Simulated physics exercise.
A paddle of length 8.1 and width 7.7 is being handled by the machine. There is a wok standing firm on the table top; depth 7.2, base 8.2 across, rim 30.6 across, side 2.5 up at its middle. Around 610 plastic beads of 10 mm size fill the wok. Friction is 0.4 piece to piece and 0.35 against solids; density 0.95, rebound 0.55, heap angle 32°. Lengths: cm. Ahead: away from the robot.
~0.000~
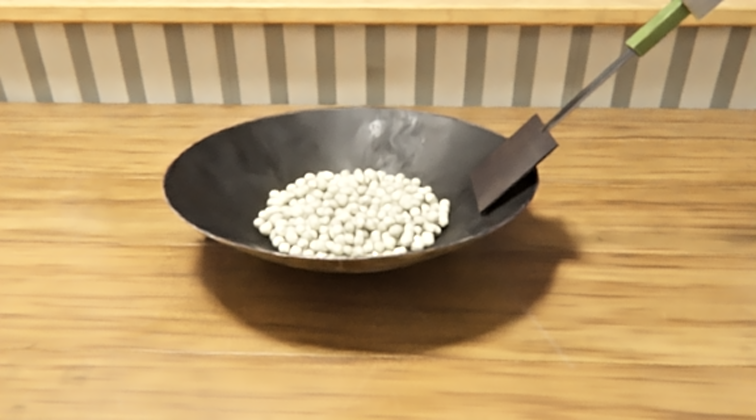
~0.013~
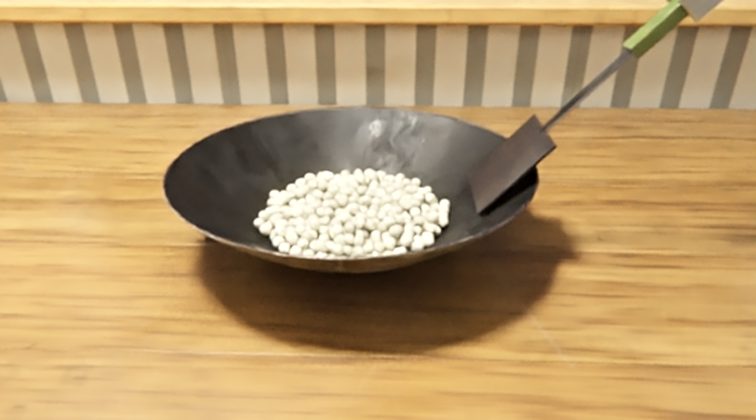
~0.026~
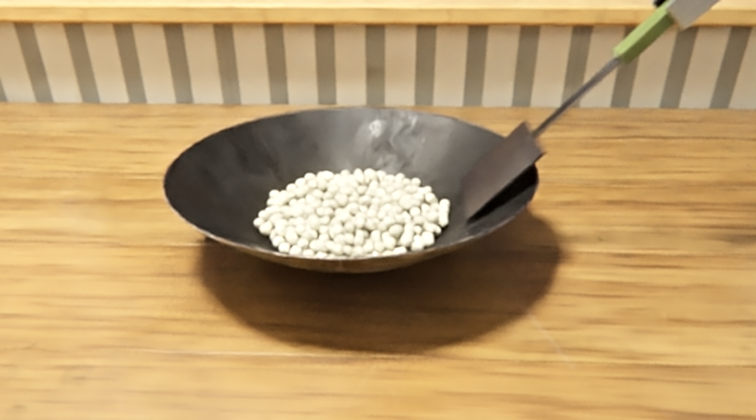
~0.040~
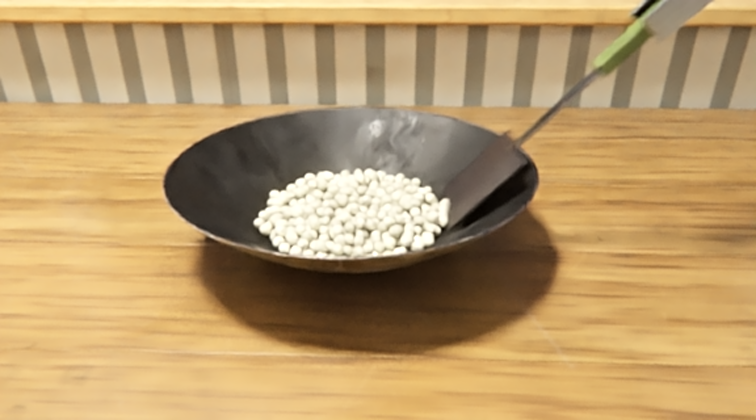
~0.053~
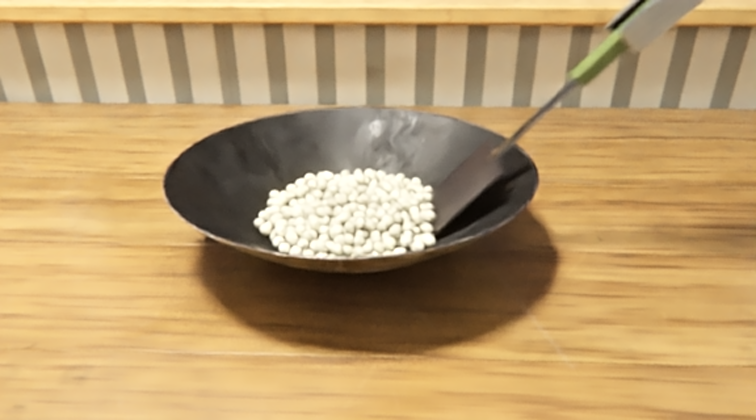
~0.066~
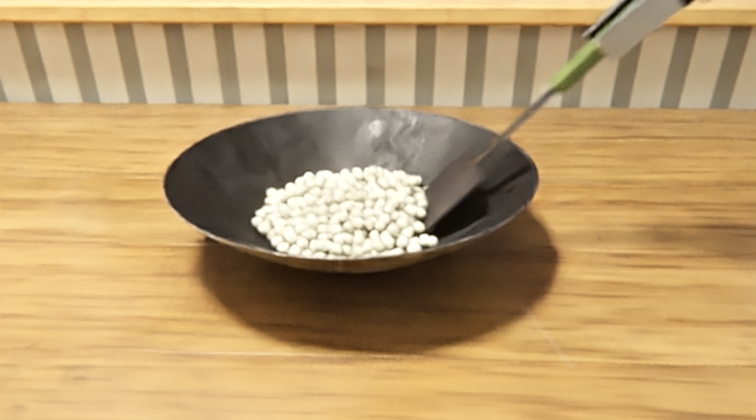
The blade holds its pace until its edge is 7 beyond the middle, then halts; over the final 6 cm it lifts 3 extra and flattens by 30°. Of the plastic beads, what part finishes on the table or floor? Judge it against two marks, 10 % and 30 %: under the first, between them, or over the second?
Between them, so from 10 to 30 %.
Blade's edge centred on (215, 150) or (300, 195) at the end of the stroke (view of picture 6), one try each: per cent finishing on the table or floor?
Try 1: Approx. 45 %; try 2: Approx. 0 %.
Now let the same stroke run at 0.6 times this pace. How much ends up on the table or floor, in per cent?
Near 0 in a hundred.
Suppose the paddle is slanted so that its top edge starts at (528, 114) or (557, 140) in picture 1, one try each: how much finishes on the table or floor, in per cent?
I'd say near 20 per cent for the first and near 15 per cent for the second.
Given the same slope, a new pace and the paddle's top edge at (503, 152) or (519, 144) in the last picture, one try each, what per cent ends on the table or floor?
Respectively, around 0 and 0 per cent.
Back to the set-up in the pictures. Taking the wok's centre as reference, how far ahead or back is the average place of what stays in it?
Forward offset: Roughly 4.0 cm.
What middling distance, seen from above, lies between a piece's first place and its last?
Near 5 cm, measured level.
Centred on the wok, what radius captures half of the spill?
Some 38 centimetres.
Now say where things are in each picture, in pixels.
The first picture shows paddle top edge at (547, 128), sloping 48°; upper third of the load around (353, 205), from x 260 to 445, top at y 175; 614 in the wok.
The second picture shows paddle top edge at (545, 129), sloping 48°; upper third of the load around (353, 205), from x 260 to 445, top at y 175.
The third picture shows paddle top edge at (535, 135), sloping 48°; upper third of the load around (353, 205), from x 260 to 445, top at y 175.
The fourth picture shows paddle top edge at (516, 145), sloping 48°; upper third of the load around (353, 205), from x 260 to 445, top at y 175.
The fifth picture shows paddle top edge at (496, 155), sloping 48°; upper third of the load around (352, 206), from x 260 to 440, top at y 175.
The sixth picture shows paddle top edge at (476, 162), sloping 48°; upper third of the load around (353, 203), from x 260 to 435, top at y 170; 614 in the wok.
By 0.10 s, sloping 48°, highest piece 6 above the table; 614 in the wok.
By 0.13 s, sloping 40°, highest piece 7 above the table; 614 in the wok.
By 0.35 s, sloping 18°, highest piece 12 above the table; 496 in the wok, 13 on the table or floor, 105 on the blade or in flight.
By 1.40 s, sloping 18°, highest piece 7 above the table; 495 in the wok, 119 on the table or floor.
Final count, 495 in the wok, 119 on the table or floor. That is 19 % on the table or floor.
